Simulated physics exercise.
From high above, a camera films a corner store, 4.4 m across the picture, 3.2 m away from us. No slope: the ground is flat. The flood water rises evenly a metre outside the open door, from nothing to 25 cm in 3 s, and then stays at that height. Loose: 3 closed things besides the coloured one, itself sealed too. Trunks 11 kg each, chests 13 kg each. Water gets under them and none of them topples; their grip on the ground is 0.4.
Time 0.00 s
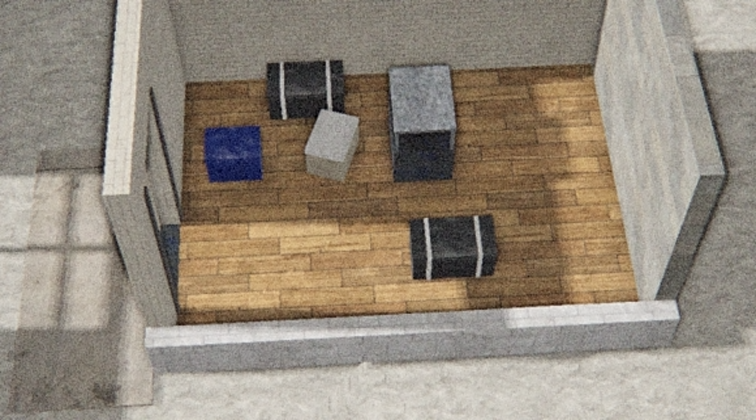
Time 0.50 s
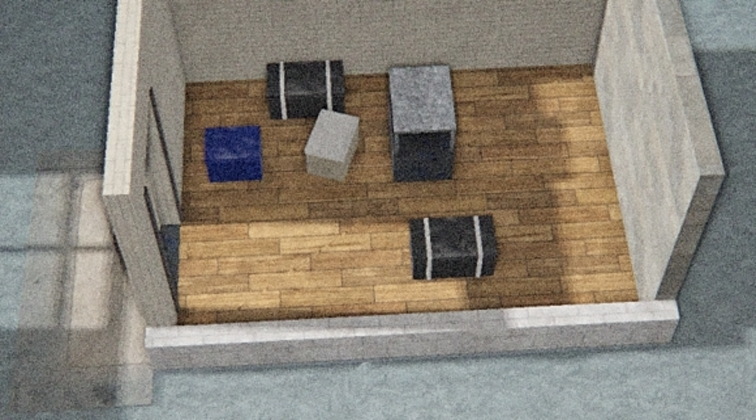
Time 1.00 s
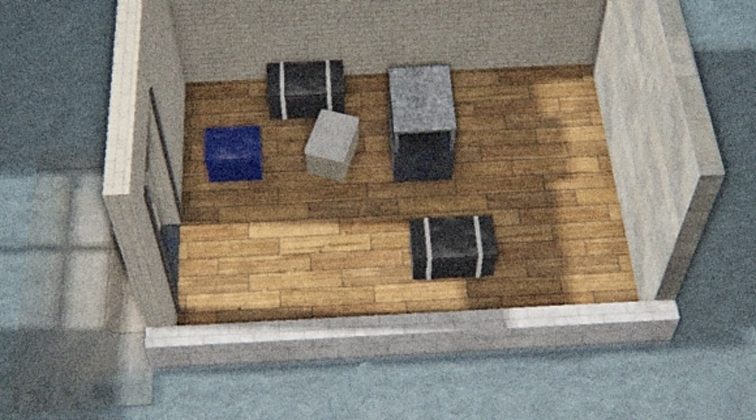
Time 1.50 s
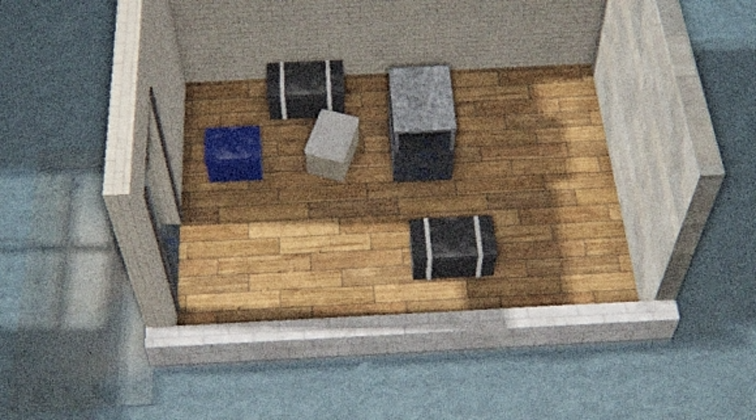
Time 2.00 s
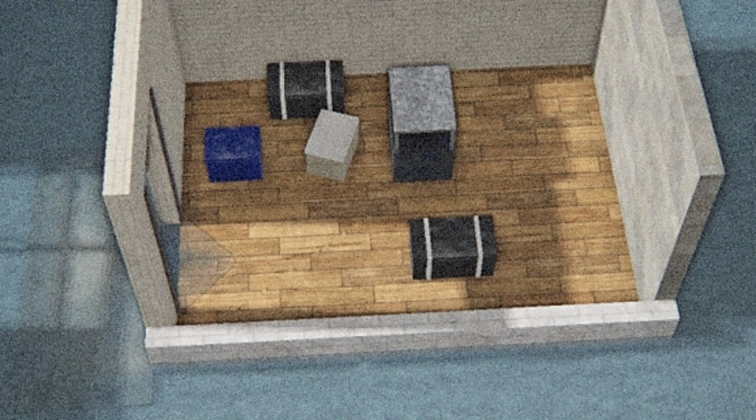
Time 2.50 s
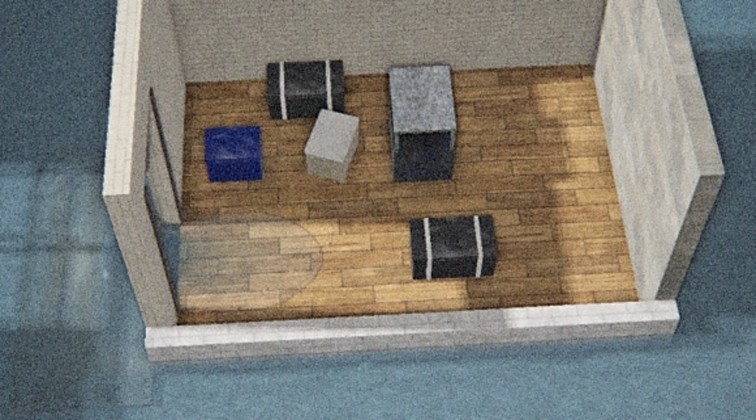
Water spread over the ground around a small open-topped room, then crept in through the doorway on the left and fanned across the wooden floor, while the blue box and the others stayed still.
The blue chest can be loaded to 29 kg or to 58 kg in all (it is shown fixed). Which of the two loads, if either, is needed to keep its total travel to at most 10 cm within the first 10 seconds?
The lighter mass suffices.
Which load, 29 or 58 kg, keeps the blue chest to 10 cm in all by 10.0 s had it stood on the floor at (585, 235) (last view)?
It takes the larger.
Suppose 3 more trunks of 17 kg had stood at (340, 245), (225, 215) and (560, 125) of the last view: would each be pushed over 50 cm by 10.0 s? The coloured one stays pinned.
Result, in order - exceeds it; falls shy; exceeds it.
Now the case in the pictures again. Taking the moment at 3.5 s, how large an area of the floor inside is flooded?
At that time the wet patch spans about 4.5 m2.
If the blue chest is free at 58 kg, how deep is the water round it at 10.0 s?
7 cm, roughly.
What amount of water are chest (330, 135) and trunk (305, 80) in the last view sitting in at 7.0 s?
I'd estimate 6 cm for the first and 4 cm for the second.
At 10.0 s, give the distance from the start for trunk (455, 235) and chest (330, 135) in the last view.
One is off by 200 cm, the other by 60 cm, in the order asked.
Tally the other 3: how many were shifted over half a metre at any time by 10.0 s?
The total is 3.
After 3.5 s the blue chest would be 0 cm from its start with 29 kg and 0 cm from its start with 58 kg; 1 cm of water round it then.
After 4.5 s the blue chest would be 0 cm from its start with 29 kg and 0 cm from its start with 58 kg; 2 cm of water round it then.
After 7.0 s the blue chest would be 0 cm from its start with 29 kg and 0 cm from its start with 58 kg; 3 cm of water round it then.
After 10.0 s the blue chest would be 0 cm from its start with 29 kg and 0 cm from its start with 58 kg; 7 cm of water round it then.
